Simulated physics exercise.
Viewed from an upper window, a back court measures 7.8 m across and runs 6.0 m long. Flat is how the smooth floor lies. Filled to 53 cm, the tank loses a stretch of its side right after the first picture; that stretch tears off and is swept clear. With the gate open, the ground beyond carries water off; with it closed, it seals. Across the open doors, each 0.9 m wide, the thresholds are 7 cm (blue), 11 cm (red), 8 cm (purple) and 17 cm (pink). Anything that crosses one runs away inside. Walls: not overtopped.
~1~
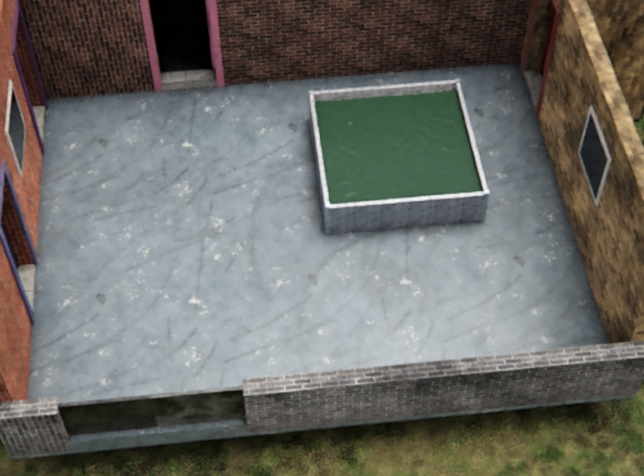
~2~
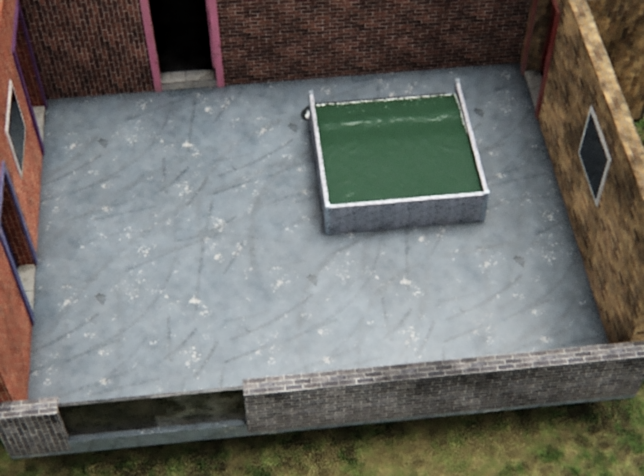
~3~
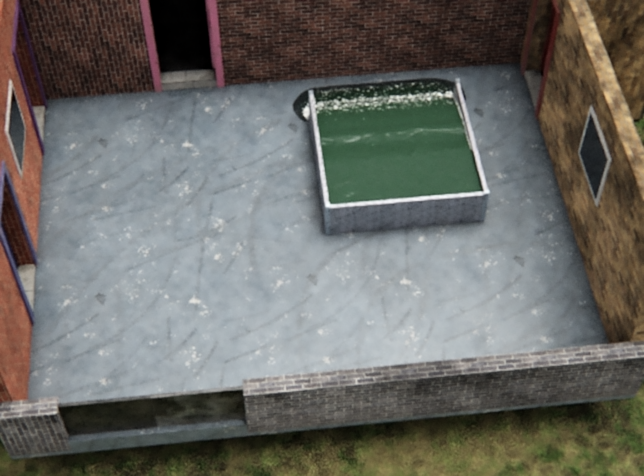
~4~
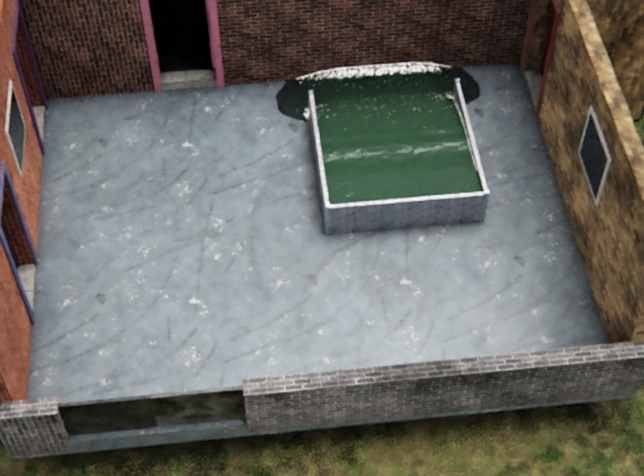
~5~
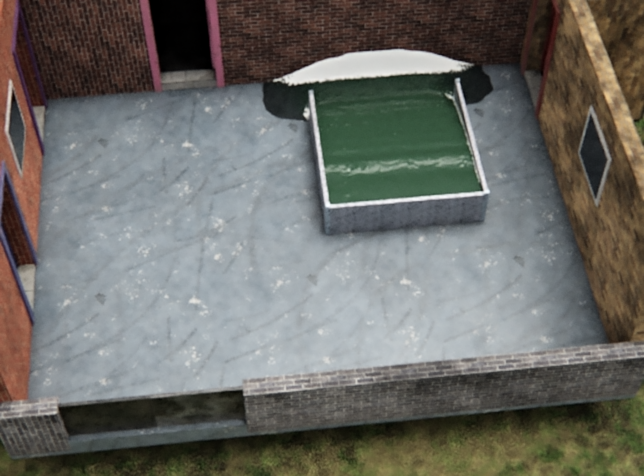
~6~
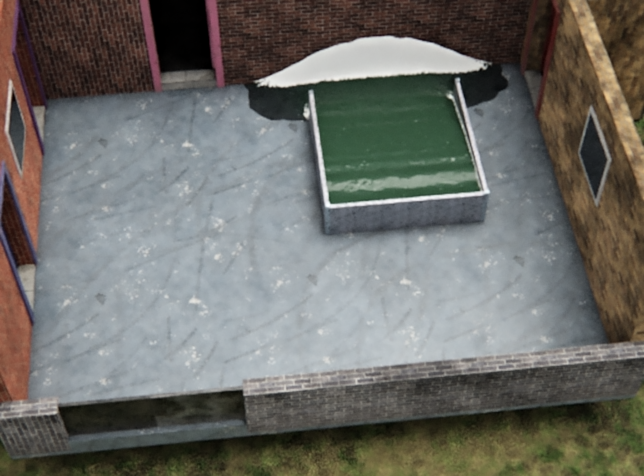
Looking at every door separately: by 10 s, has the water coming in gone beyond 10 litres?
At the end, blue door: Not over; red door: Over; purple door: Over; pink door: Not over.
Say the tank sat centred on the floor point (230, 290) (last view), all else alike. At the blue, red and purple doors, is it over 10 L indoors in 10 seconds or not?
So the blue door keeps within it, the red door tops the limit and the purple door tops the limit.
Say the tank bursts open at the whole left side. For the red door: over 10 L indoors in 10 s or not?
Measured against that limit, the red door stays within it.
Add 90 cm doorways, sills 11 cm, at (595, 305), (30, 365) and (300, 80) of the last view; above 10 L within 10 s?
Well, the first is on the low side, the second is on the low side, and the third is on the high side.
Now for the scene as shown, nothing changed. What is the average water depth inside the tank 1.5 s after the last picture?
23 cm.
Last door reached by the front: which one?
It is the blue one.
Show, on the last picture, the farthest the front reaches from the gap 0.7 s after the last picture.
That would be close to (169, 94).
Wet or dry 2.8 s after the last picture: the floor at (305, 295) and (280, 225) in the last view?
Untouched, untouched.
Then, 0.7 s after the last picture water covers 10 % of the floor and is deepest (42 cm) near (367, 86); blue door not reached, red door 16 cm at the sill, 1 L in, purple door not reached, pink door 4 cm at the sill, 0 L in.
Then, 1.5 s after the last picture water covers 25 % of the floor and is deepest (41 cm) near (516, 67); blue door not reached, red door 30 cm at the sill, 57 L in, purple door not reached, pink door 9 cm at the sill, 0 L in.
Then, 2.8 s after the last picture water covers 45 % of the floor and is deepest (24 cm) near (516, 67); blue door not reached, red door 23 cm at the sill, 191 L in, purple door 20 cm at the sill, 50 L in, pink door 7 cm at the sill, 0 L in.
Then, 5.3 s after the last picture water covers 65 % of the floor and is deepest (18 cm) near (398, 76); blue door 5 cm at the sill, 0 L in, red door 11 cm at the sill, 242 L in, purple door 10 cm at the sill, 114 L in, pink door 4 cm at the sill, 0 L in.
Then, 9.3 s after the last picture water covers 90 % of the floor and is deepest (10 cm) near (473, 70); blue door 4 cm at the sill, 0 L in, red door 9 cm at the sill, 249 L in, purple door 8 cm at the sill, 118 L in, pink door 3 cm at the sill, 0 L in.
